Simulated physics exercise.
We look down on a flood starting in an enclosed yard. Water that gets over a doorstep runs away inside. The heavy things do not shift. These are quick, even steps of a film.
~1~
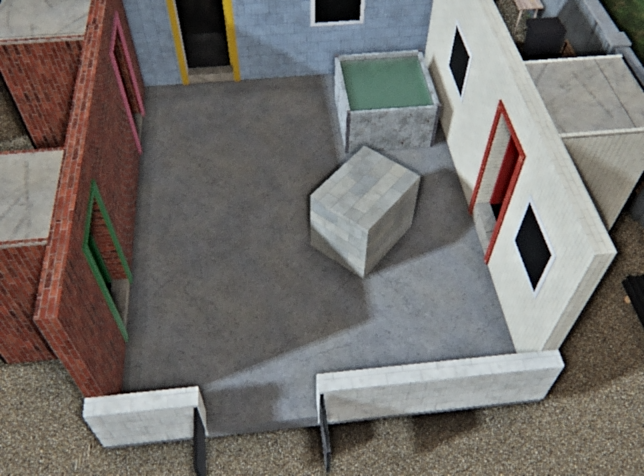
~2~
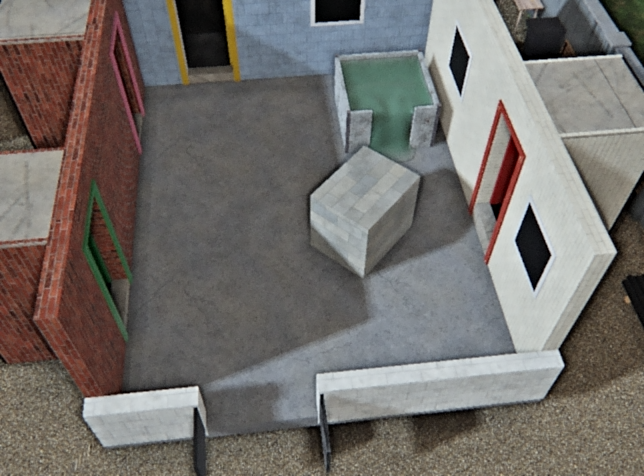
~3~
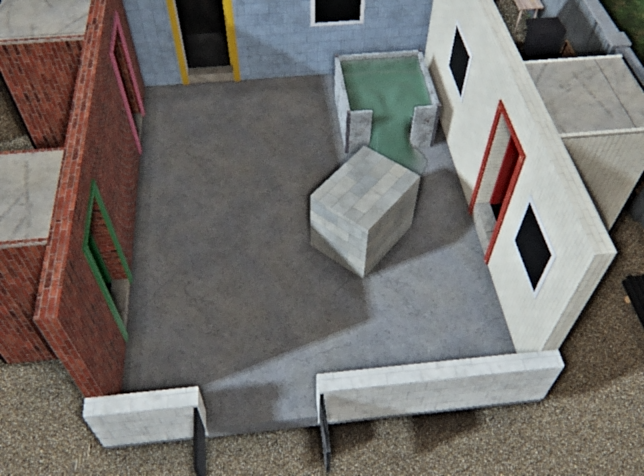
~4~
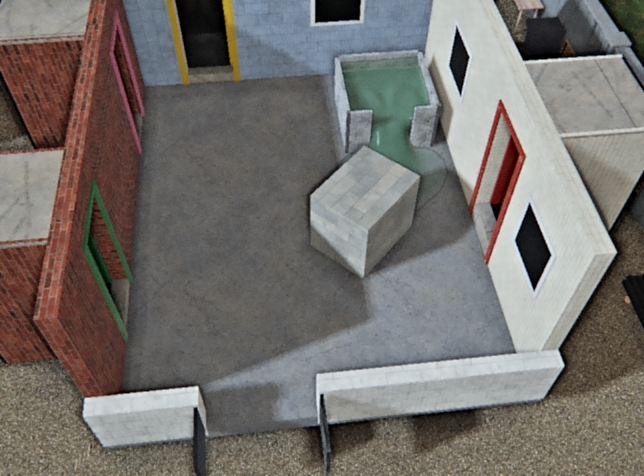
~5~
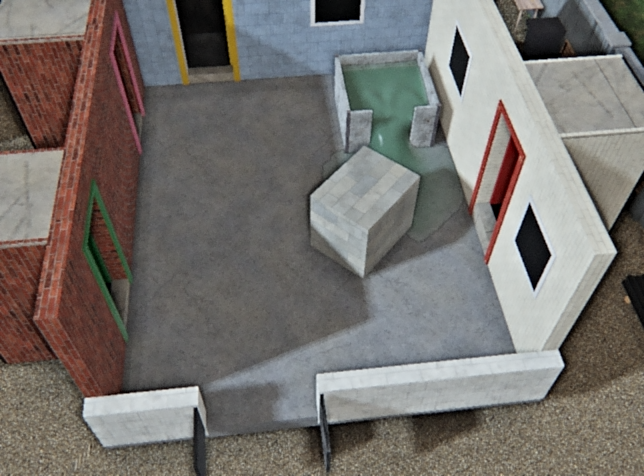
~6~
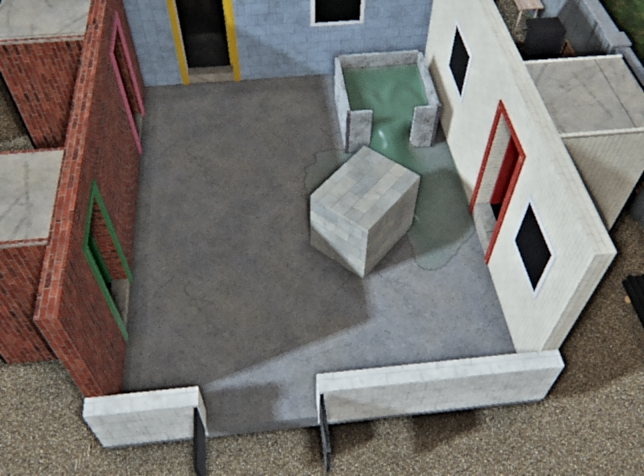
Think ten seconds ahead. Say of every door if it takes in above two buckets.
The red door stays under that; the pink door stays under that; the yellow door stays under that; the green door stays under that.
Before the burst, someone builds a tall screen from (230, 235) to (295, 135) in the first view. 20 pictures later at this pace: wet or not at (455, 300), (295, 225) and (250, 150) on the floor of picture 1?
In that order: Covered, under water, free of water.
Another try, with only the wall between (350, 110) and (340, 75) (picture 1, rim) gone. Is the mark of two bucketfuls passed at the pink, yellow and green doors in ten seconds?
My reading: The pink one goes over, the yellow one lets less in, the green one keeps below it.
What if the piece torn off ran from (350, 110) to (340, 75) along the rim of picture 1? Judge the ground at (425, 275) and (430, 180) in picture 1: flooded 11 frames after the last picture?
In that order: Free of water, dry.
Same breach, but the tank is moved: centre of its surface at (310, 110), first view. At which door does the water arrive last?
That is the door marked yellow.
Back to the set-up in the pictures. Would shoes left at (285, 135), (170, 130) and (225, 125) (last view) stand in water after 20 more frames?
In turn: Dry, clear, no water.
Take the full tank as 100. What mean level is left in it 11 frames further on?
Near 44 in a hundred.
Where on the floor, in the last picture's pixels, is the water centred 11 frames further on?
Around (398, 188).
A moment on, water covers 20 % of the floor; the red door wet at the sill, nothing in, the pink door not reached, the yellow door not reached, the green door not reached.
Next, water covers 40 % of the floor; the red door under two buckets in, the pink door not reached, the yellow door not reached, the green door not reached.
Then, water covers 60 % of the floor; the red door under two buckets in, the pink door not reached, the yellow door not reached, the green door wet at the sill, nothing in.
Later, water covers 65 % of the floor; the red door under two buckets in, the pink door wet at the sill, nothing in, the yellow door not reached, the green door wet at the sill, nothing in.
In the end, water covers 95 % of the floor; the red door under two buckets in, the pink door wet at the sill, nothing in, the yellow door wet at the sill, nothing in, the green door wet at the sill, nothing in.
